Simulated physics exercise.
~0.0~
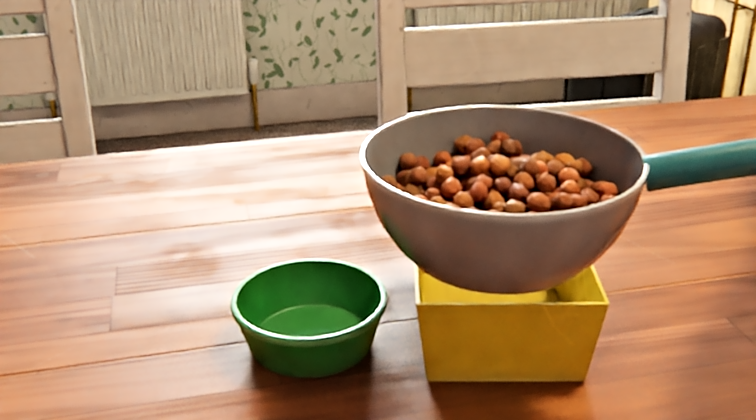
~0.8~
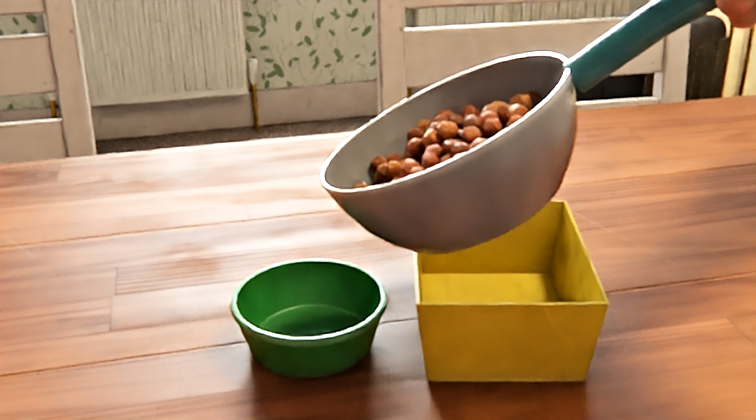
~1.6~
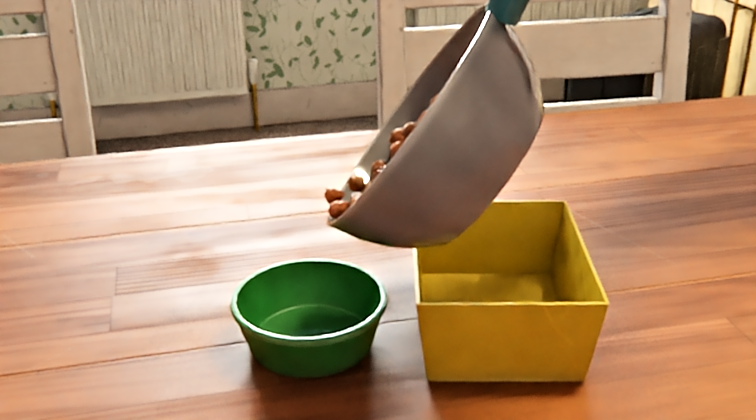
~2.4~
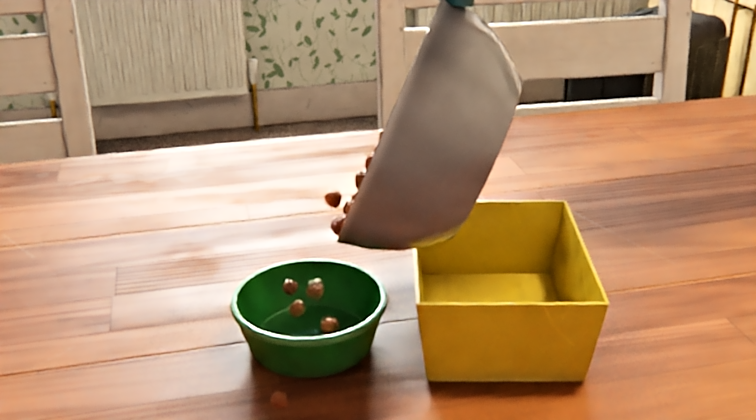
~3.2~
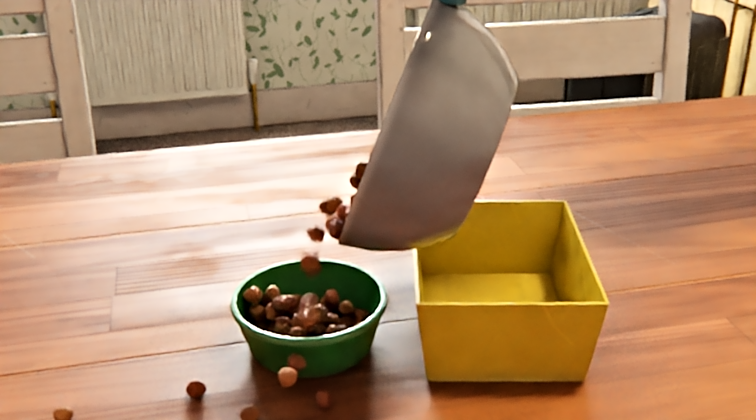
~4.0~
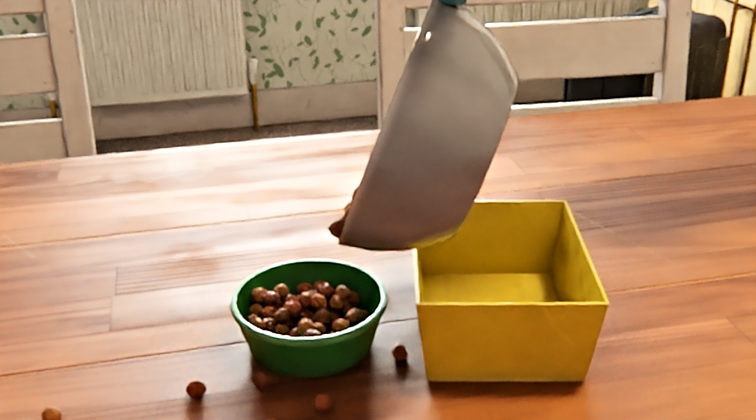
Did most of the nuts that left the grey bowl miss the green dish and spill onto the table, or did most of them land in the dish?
Most of the nuts that left the bowl landed in the green dish. Only a few ended up on the table, and none went into the yellow tin.
